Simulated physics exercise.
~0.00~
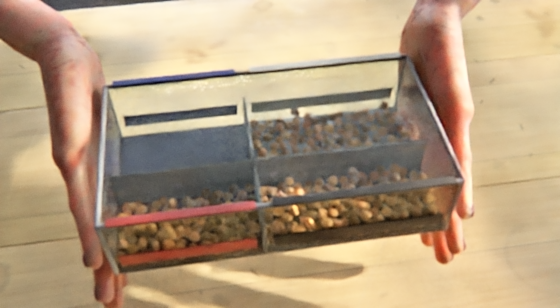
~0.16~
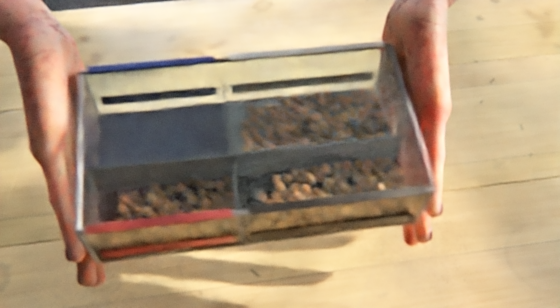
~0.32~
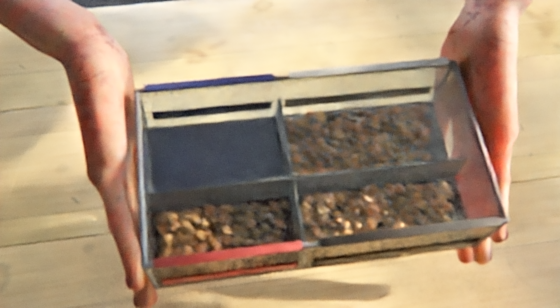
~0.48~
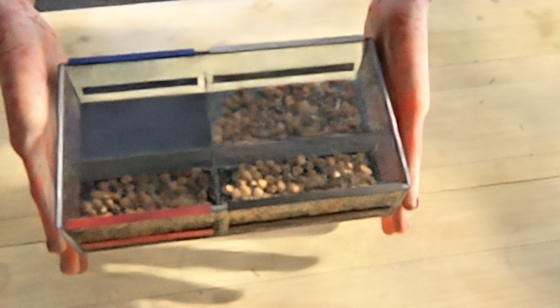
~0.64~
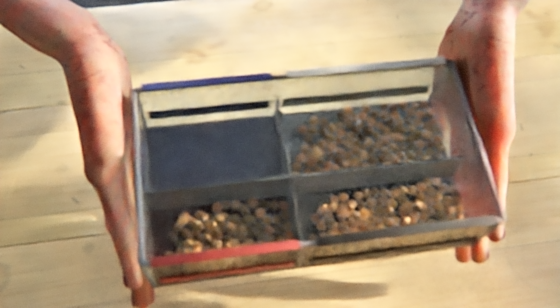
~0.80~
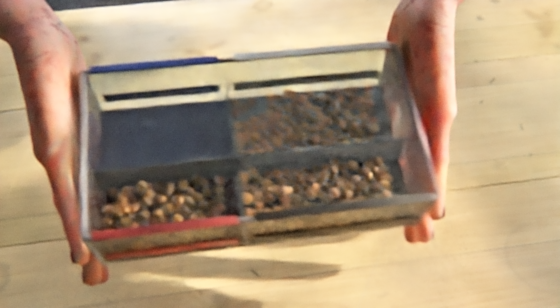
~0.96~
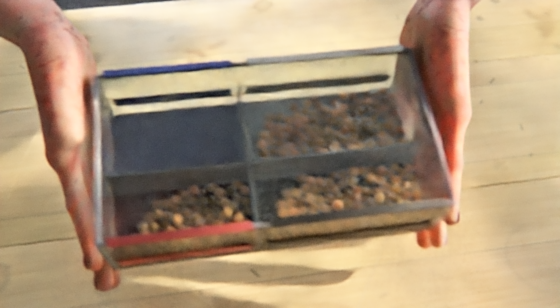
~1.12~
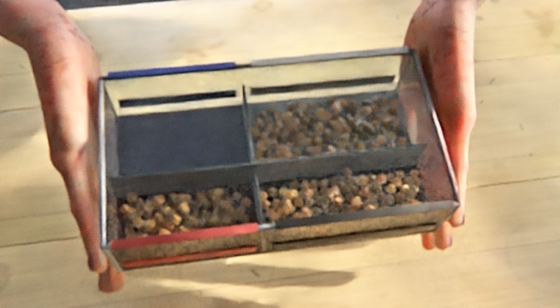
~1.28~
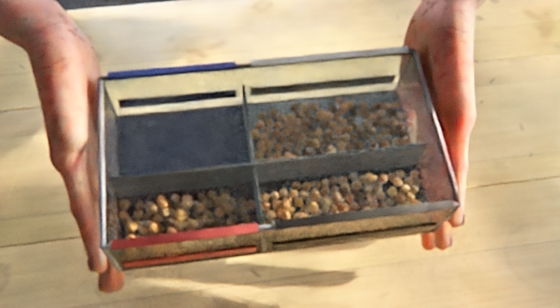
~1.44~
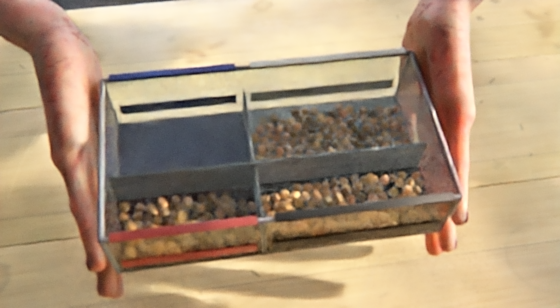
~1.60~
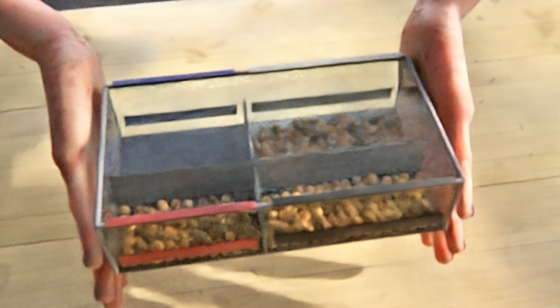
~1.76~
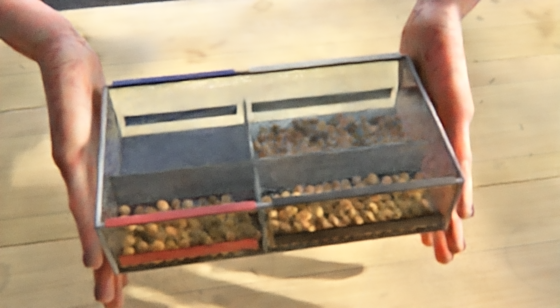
The clip shows two hands holding a clear-lidded, four-compartment box of roasted chickpeas above a wooden surface, tilting it and shaking it from side to side, then leveling it and holding still, with chickpeas in three compartments and the blue-marked one empty.
